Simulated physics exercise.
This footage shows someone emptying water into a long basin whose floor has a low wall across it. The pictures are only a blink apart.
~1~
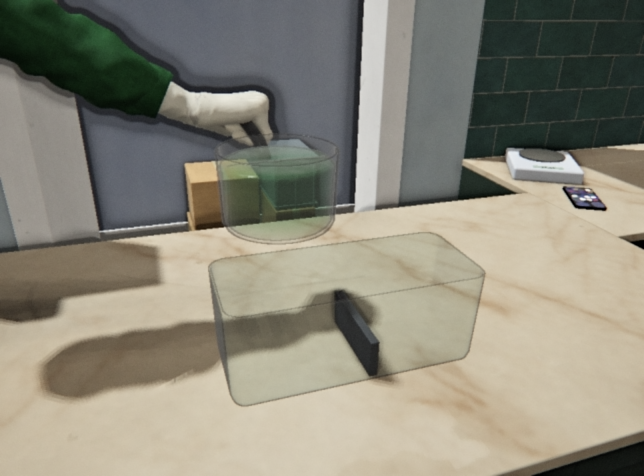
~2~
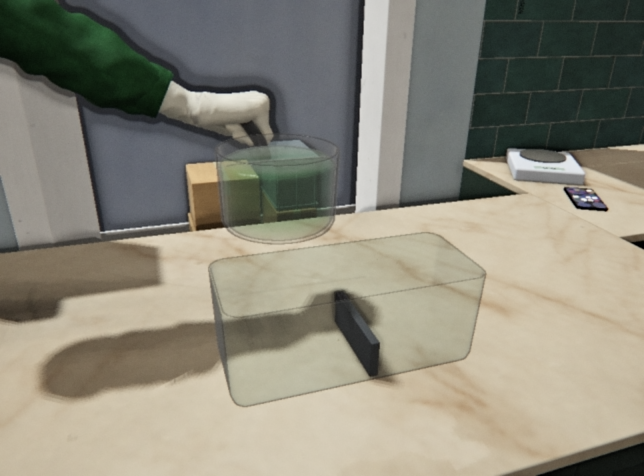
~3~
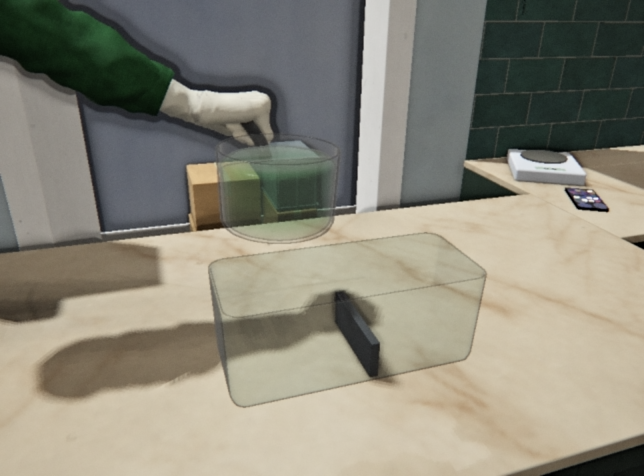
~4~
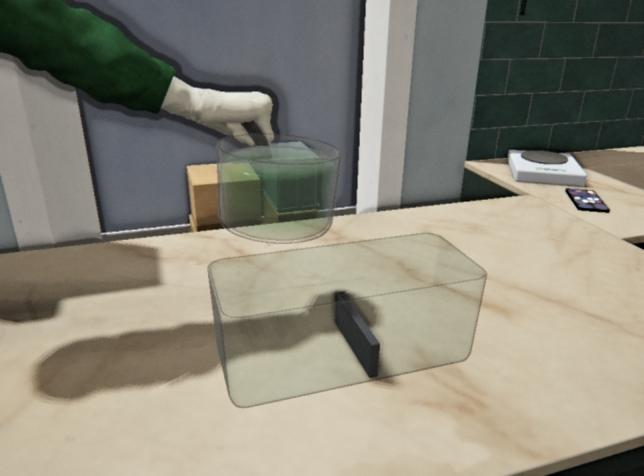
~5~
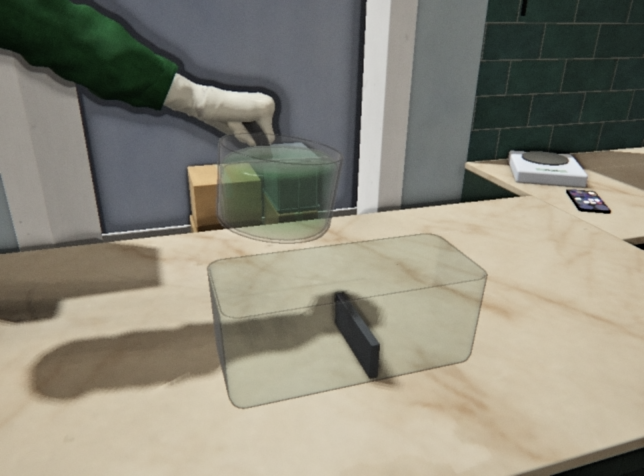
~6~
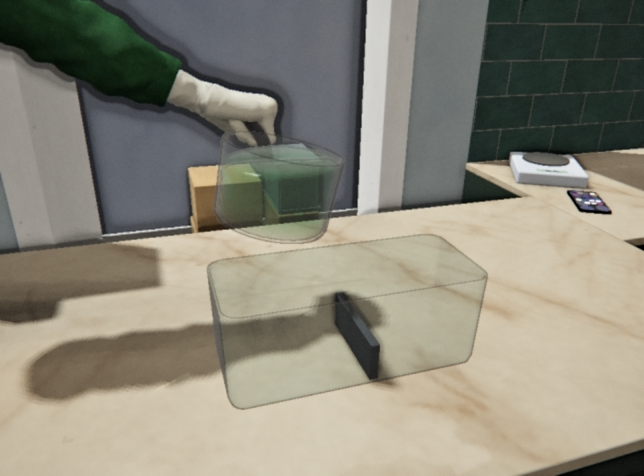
On a marble-patterned counter, a white-gloved hand held a clear round container above a long see-through basin with a low dark wall inside, kept it upright at first, then tilted it slightly to the right.
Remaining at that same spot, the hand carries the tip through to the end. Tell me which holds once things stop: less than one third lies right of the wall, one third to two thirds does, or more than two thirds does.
The share right of the wall lands past the two-thirds mark.
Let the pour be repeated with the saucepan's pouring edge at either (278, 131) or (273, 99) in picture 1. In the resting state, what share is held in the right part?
First try: Near 20 percent; second try: Near 25 percent.
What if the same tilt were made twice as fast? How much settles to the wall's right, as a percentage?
Near 65 %.
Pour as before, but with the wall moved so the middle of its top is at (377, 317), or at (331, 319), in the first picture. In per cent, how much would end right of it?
55 per cent, then 95 per cent, roughly.
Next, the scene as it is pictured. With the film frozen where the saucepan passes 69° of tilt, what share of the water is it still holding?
Near 65 percent is still in there.
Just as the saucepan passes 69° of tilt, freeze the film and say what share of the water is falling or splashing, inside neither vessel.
It works out to about 25 percent.
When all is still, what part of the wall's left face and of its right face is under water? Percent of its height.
On the left it is 20 per cent, on the right 70.
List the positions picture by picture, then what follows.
In the first frame, it leans 0°; its right rim is at (335, 146); the water meets the walls at (219, 164) and (330, 156); the long basin's rim runs from (215, 289) to (460, 253); the wall's top is at (356, 316).
In the second frame, it leans 0°; its right rim is at (335, 147); the water meets the walls at (219, 163) and (331, 155).
In the third frame, it leans 2°; its right rim is at (336, 148); the water meets the walls at (219, 163) and (332, 155).
In the fourth frame, it leans 4°; its right rim is at (337, 150); the water meets the walls at (220, 163) and (333, 156).
In the fifth frame, it leans 8°; its right rim is at (338, 154); the water meets the walls at (221, 163) and (334, 156).
In the sixth frame, it leans 12°; its right rim is at (340, 158); the water meets the walls at (221, 164) and (335, 156).
A moment on, the saucepan is tipped part way and 63 per cent is still to pour, 1 is left of the wall and 12 right of it.
Next, the saucepan is tipped right over and 12 per cent is still to pour, 8 is left of the wall and 72 right of it.
Then the saucepan is tipped right over and 0 per cent is still to pour, 20 is left of the wall and 78 right of it.
Later the saucepan is tipped right over and 0 per cent is still to pour, 22 is left of the wall and 78 right of it.
Finally, 22 per cent lies left of the wall, 78 right of it and 0 outside.
